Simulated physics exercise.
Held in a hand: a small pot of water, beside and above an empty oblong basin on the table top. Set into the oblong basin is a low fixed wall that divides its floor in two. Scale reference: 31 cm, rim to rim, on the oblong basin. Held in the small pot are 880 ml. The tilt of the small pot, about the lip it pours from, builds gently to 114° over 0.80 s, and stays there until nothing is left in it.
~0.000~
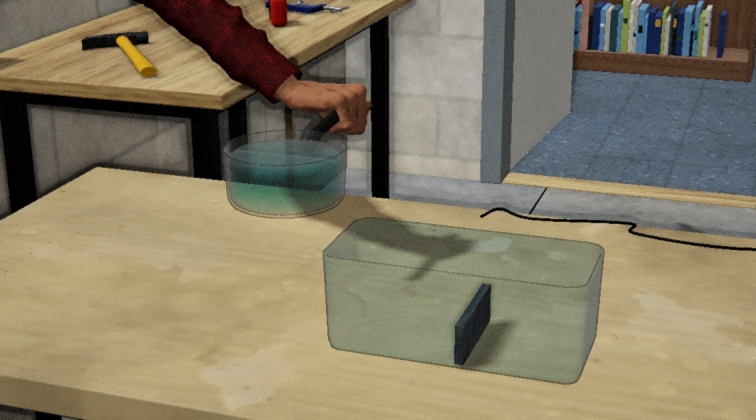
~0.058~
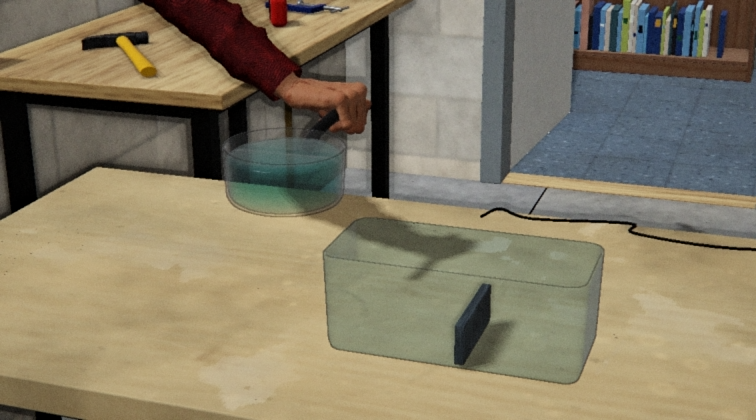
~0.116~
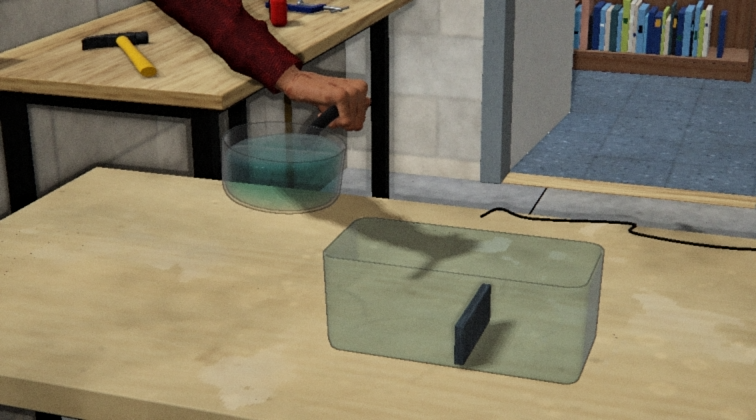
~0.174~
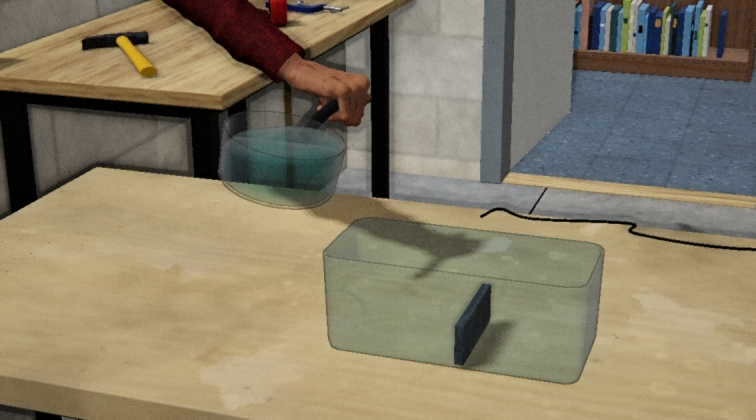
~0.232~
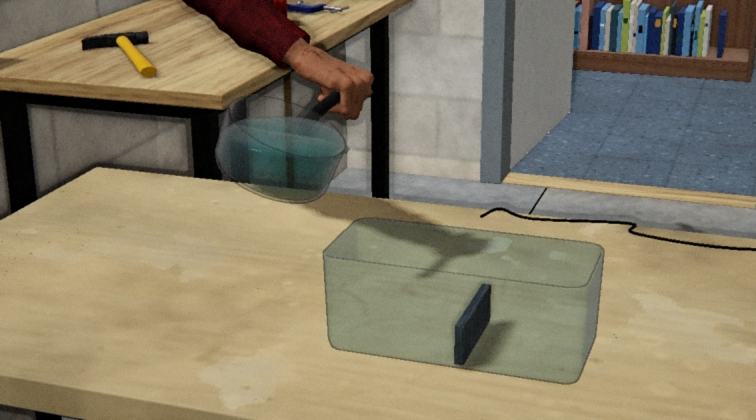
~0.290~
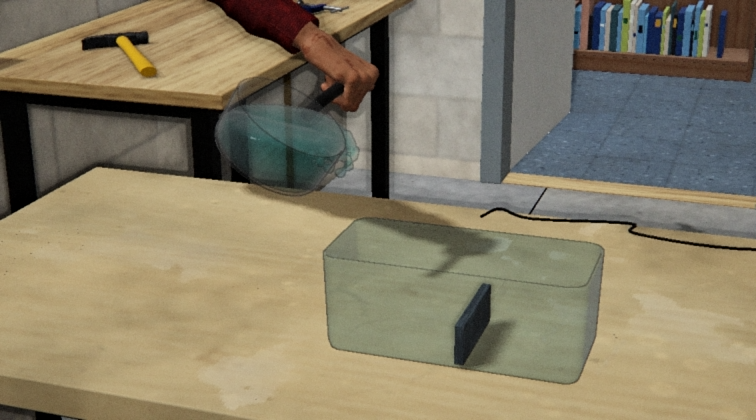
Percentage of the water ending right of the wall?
11 per cent.
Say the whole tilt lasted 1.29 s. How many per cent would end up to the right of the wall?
In that case some 5 per cent.
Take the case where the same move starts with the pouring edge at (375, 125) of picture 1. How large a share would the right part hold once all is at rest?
Then I'd expect something near 50 per cent.
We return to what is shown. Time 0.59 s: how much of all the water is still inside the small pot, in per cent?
I'd estimate some 22 % remains.
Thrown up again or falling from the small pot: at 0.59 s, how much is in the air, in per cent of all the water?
Close to 52 per cent, I'd say.
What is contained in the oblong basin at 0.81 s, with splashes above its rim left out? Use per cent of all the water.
Reading: Approx. 90 %.
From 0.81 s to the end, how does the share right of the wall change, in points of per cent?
The amount climbs by around 8.
After 0.59 s the tilt is 96° and 22 per cent is still to pour, 25 is left of the wall and 0 right of it.
After 0.81 s the tilt is 114° and 1 per cent is still to pour, 87 is left of the wall and 4 right of it.
After 1.05 s the tilt is 114° and 0 per cent is still to pour, 86 is left of the wall and 7 right of it.
After 1.30 s the tilt is 114° and 0 per cent is still to pour, 82 is left of the wall and 11 right of it.
In the end 81 per cent lies left of the wall, 11 right of it and 7 outside.
